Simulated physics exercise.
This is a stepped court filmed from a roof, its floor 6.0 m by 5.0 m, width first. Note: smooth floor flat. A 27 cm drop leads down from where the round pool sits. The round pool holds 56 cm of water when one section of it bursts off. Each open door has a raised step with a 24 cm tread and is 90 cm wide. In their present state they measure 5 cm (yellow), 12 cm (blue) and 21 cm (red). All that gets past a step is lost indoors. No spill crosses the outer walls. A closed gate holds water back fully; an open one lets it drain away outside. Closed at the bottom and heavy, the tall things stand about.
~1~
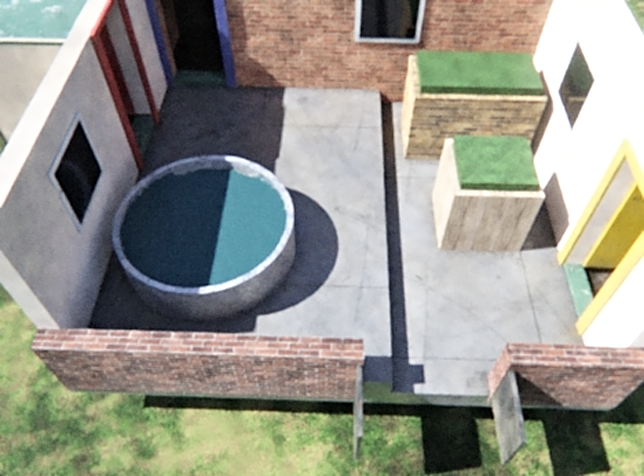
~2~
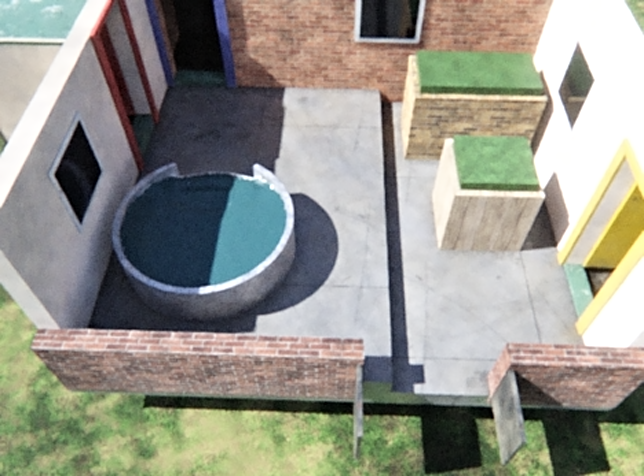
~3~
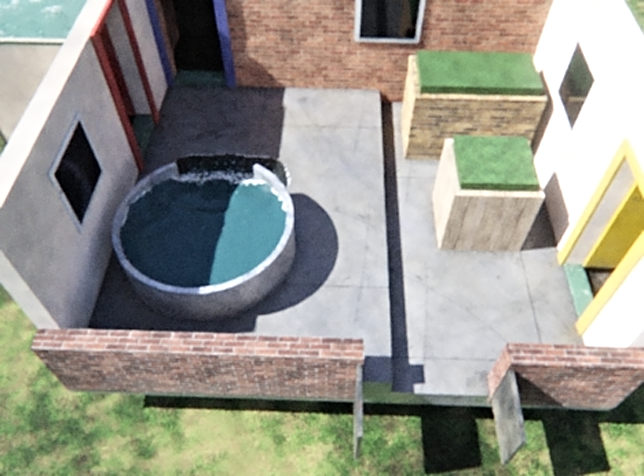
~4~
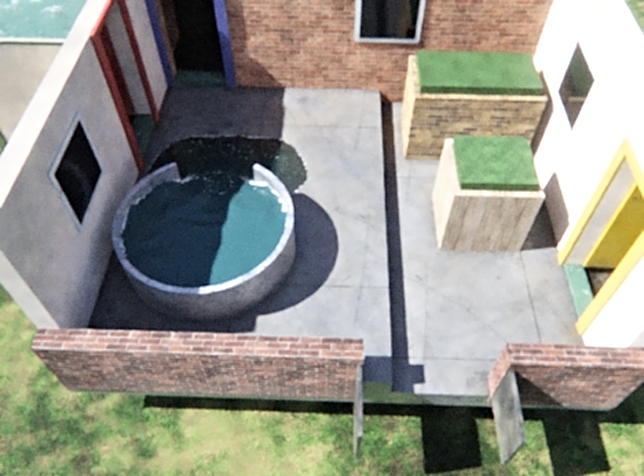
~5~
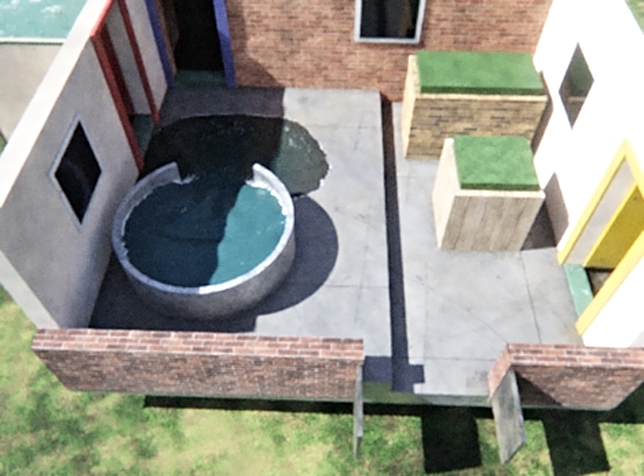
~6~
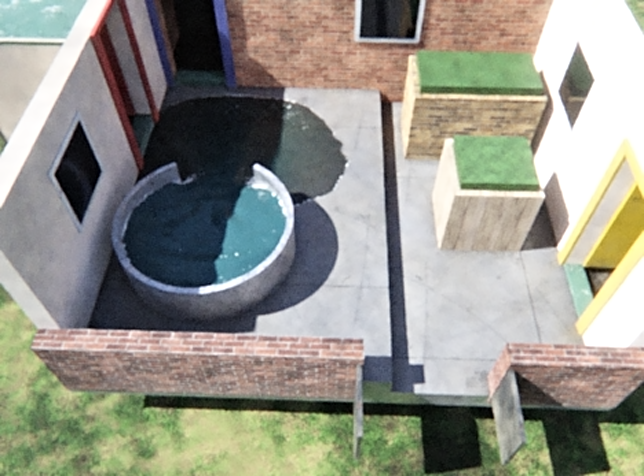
To begin with, still water fills a round pool on the left of a walled grey court. A section of its far rim breaks away, and water pours out behind it, spreading as a dark sheet across the paving toward the back wall and to the right.
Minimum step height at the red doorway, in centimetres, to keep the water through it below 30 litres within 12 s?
10 cm.
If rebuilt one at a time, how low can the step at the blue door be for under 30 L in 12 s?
Roughly 23 cm at the blue door.
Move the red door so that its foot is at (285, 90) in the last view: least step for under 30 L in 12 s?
Minimum: About 18 cm.
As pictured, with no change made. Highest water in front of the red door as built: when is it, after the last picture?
3.0 s.
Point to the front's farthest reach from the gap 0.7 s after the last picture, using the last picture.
At about (359, 93).
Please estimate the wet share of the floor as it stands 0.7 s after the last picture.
Around 30 per cent of the floor.
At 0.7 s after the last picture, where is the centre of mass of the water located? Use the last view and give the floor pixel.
The water is centred near (221, 206).
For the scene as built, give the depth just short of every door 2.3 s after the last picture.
Reading in centimetres: Yellow = 0, blue = 22, red = 12.
Then, 0.7 s after the last picture water covers 30 % of the floor, deepest (30 cm) near (167, 89); 13 cm at the red door, 0 litres in over its 21 cm step.
Then, 2.3 s after the last picture water covers 40 % of the floor, deepest (30 cm) near (517, 110); 12 cm at the red door, 0 litres in over its 21 cm step.
Then, 11.3 s after the last picture water covers 85 % of the floor, deepest (17 cm) near (390, 114); 5 cm at the red door, 0 litres in over its 21 cm step.
At the red door as built, the water peaked near 14 cm, 3.1 s after the last picture.
With a step of 8.5 cm, 51 litres would have come in within the 12 s; with 11.5 cm, 13 litres. So under 30 litres takes about 10 cm.
